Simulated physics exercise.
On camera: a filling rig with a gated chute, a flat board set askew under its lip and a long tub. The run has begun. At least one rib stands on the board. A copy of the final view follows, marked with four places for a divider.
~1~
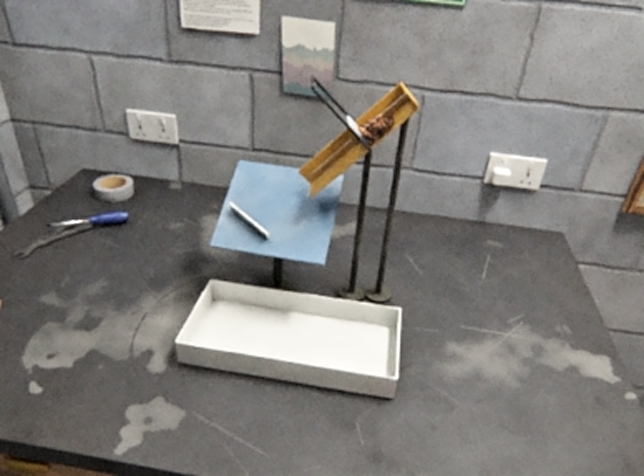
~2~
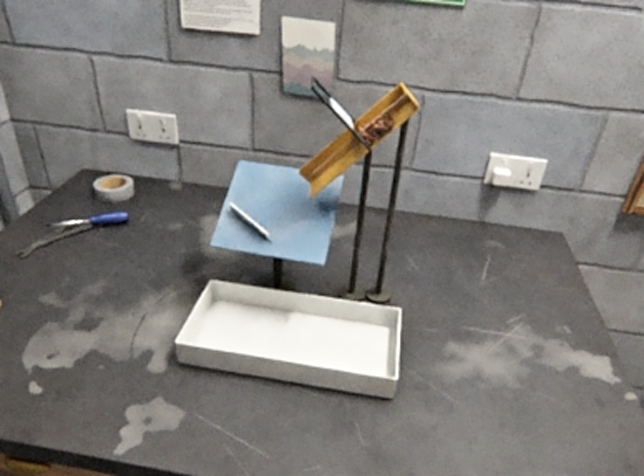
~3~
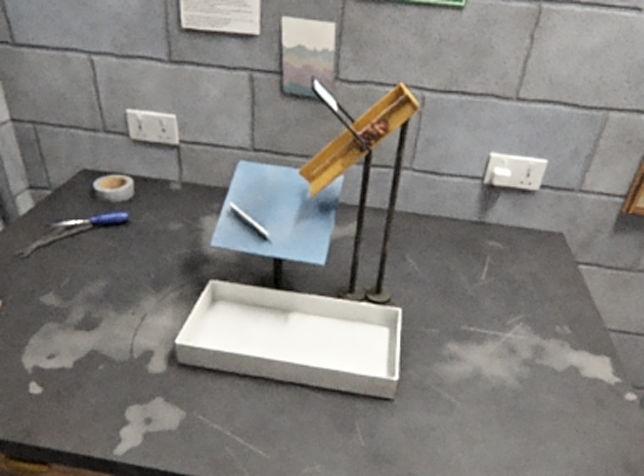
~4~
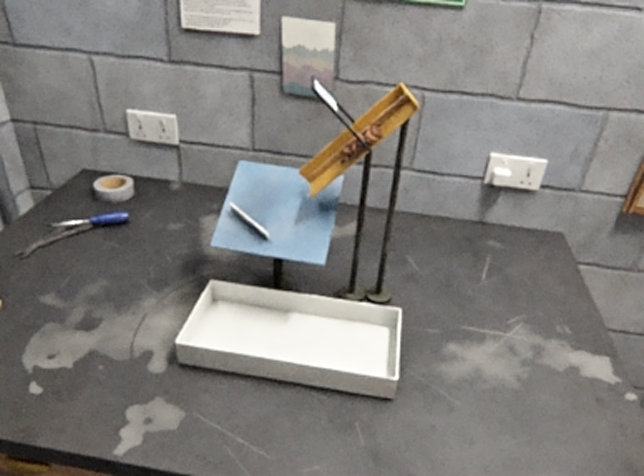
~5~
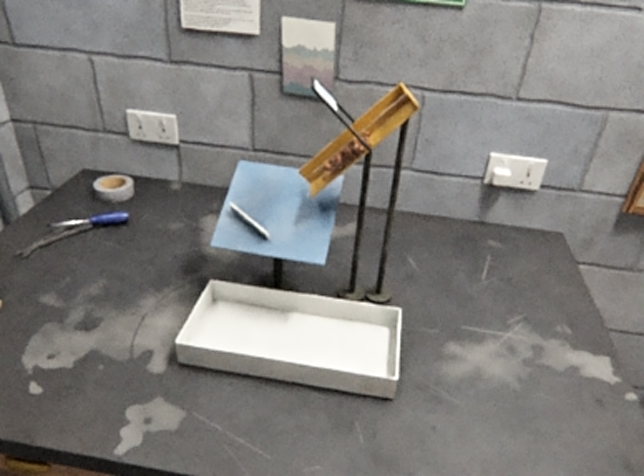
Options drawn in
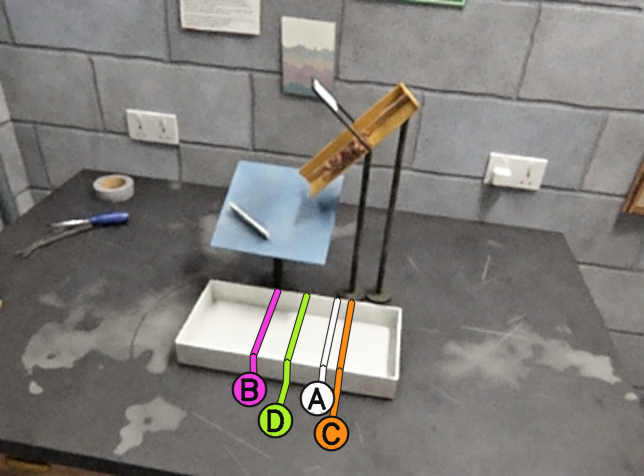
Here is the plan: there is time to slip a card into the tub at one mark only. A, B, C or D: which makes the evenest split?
Line B.
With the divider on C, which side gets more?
The left side.
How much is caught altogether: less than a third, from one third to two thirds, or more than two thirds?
It is from one third to two thirds.
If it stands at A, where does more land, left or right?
More lands on the left.
On the marked copy, line A crosses the front rim at (323, 366); line B crosses the front rim at (253, 355); line C crosses the front rim at (339, 369); line D crosses the front rim at (287, 360).
With A, of what is caught, all on the left of the divider, none on the right.
With B, of what is caught, about half on the left of the divider, about half on the right.
With C, of what is caught, all on the left of the divider, none on the right.
With D, of what is caught, all on the left of the divider, none on the right.
